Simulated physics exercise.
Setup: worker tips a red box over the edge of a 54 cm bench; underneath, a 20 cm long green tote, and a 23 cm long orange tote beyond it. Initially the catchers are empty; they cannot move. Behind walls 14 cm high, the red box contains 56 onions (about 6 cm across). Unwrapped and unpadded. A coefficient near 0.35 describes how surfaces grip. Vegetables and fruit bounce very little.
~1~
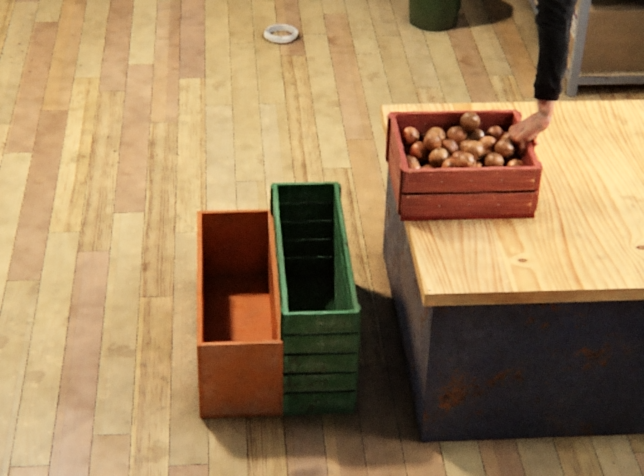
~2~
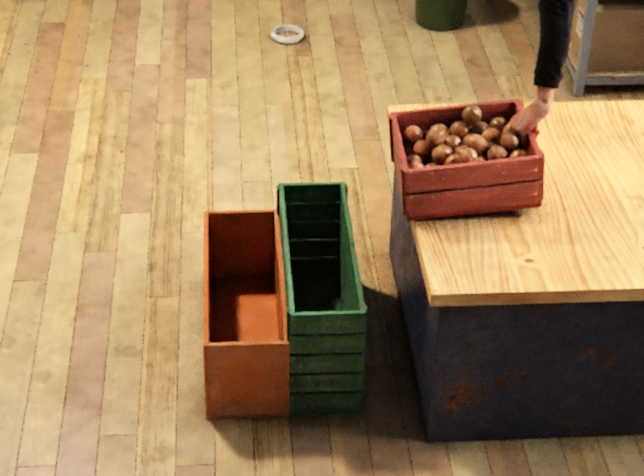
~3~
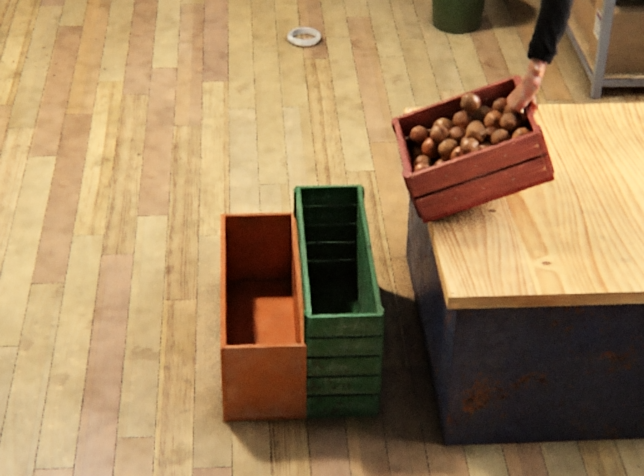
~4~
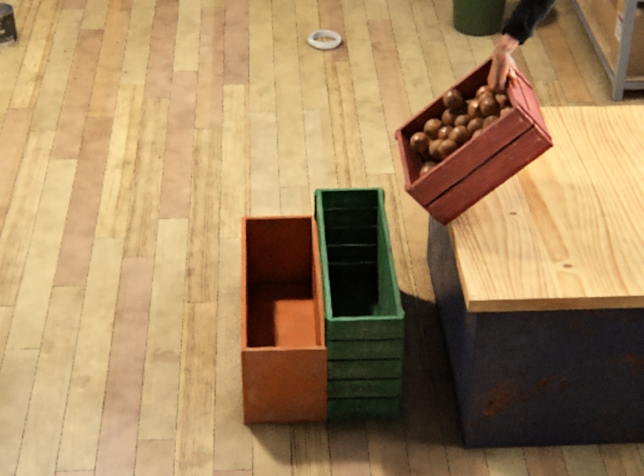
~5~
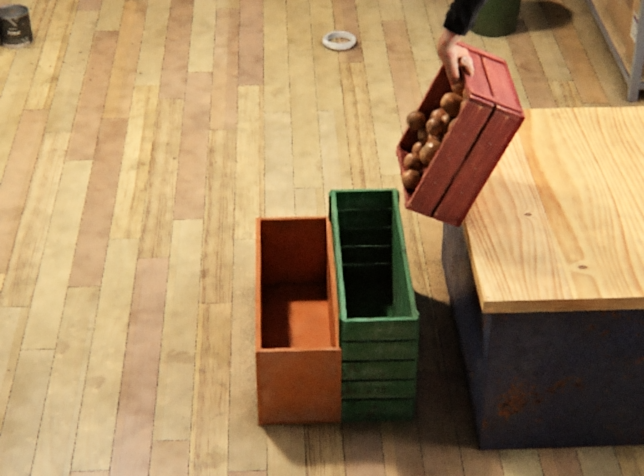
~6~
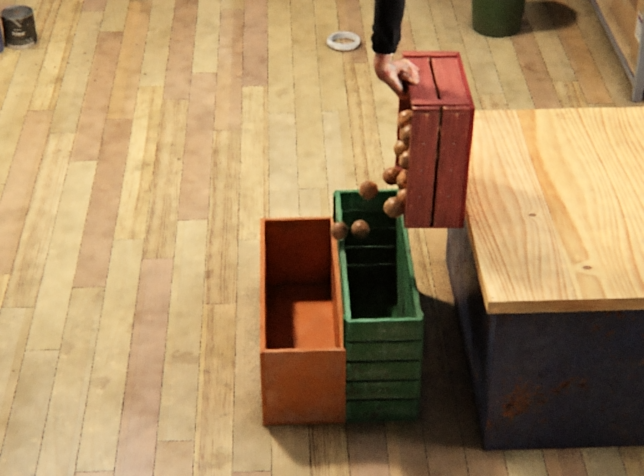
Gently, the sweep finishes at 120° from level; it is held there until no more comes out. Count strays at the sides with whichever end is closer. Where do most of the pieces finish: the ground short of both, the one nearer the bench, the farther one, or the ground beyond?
First.
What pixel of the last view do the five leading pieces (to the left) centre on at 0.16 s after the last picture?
(327, 245).
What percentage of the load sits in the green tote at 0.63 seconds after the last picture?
I'd put it near 55 in a hundred by then.
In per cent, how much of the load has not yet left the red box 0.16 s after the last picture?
Around 70 in a hundred is still inside.
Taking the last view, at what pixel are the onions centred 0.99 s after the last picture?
Somewhere near (357, 334) in pixels.
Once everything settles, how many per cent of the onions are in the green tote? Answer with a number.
Roughly 65 per cent of them.
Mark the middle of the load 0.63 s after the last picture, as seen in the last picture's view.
(359, 331).
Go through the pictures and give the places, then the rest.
In the first picture (places track the rim corner closest to us here), red box (409, 170); green tote (289, 313); tipped 0°; all still inside.
Red box (409, 170); tipped 6°, in the second picture.
Red box (410, 175); tipped 21°, in the third picture.
Red box (411, 187); tipped 42°, in the fourth picture.
Red box (408, 204); tipped 66°, in the fifth picture.
Red box (405, 223); green tote (351, 321); tipped 89°; 4 out, the lowest onion at (360, 230), in the sixth picture.
Then, 0.16 s after the last picture, tilt 101°; 39 still in the red box, 3 in the green tote, 1 in the orange tote and 13 in the air.
Then, 0.36 s after the last picture, tilt 113°; 19 still in the red box, 14 in the green tote, 7 in the orange tote and 16 in the air.
Then, 0.63 s after the last picture, tilt 120°; 31 in the green tote, 17 in the orange tote and 8 in the air.
Final count (0.99 s after the last picture), 36 in the green tote, 19 in the orange tote and 1 on the ground beyond the orange tote.
